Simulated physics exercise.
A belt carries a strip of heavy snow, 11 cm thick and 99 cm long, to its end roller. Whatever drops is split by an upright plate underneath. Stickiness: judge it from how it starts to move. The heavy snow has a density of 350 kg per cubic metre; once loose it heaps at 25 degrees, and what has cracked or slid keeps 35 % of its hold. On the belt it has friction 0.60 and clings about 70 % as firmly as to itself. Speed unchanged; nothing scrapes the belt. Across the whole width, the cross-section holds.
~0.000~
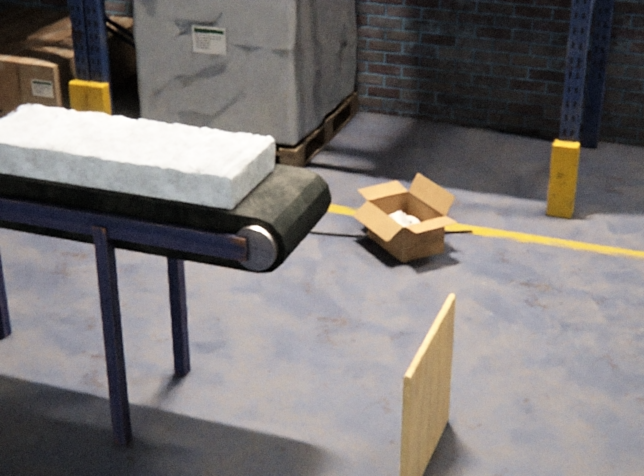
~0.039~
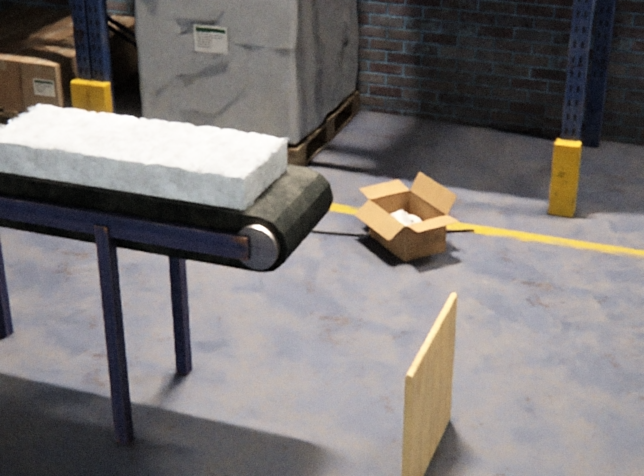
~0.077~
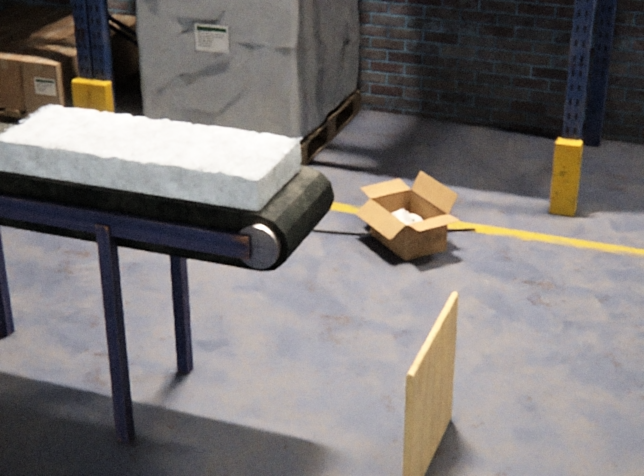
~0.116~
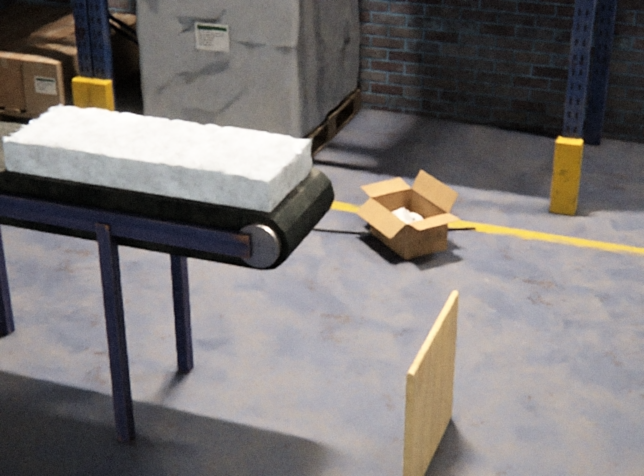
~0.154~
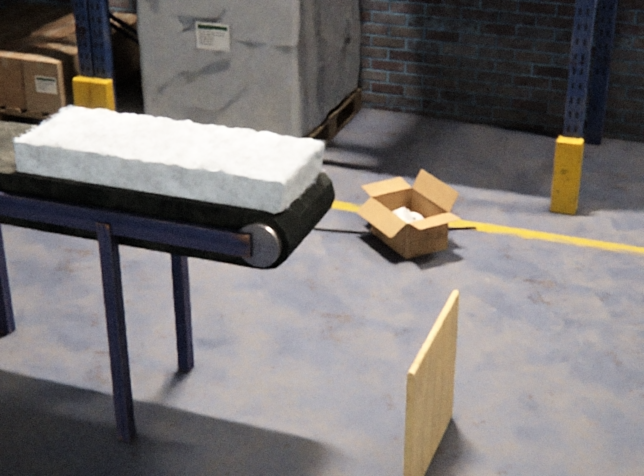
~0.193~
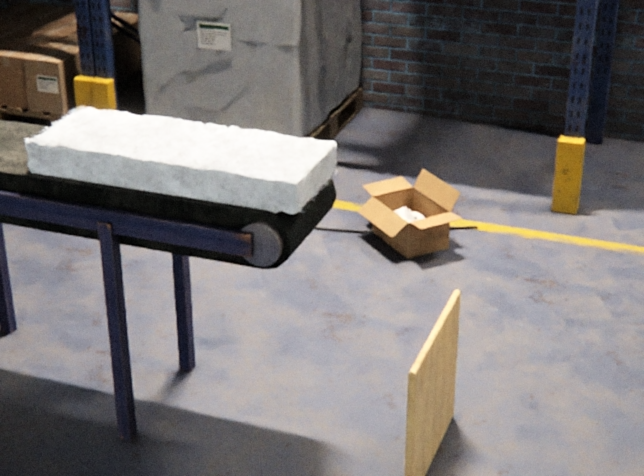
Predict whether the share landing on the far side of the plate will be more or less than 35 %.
It will be less.
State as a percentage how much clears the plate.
About 2 %.
By 0.46 s, 0 % is beyond the plate's line.
By 0.77 s, 1 % is beyond the plate's line.
By 1.09 s, 1 % is beyond the plate's line.
By 1.40 s, 2 % is beyond the plate's line.
By 2.59 s, at the end, 2 % is beyond the plate's line.
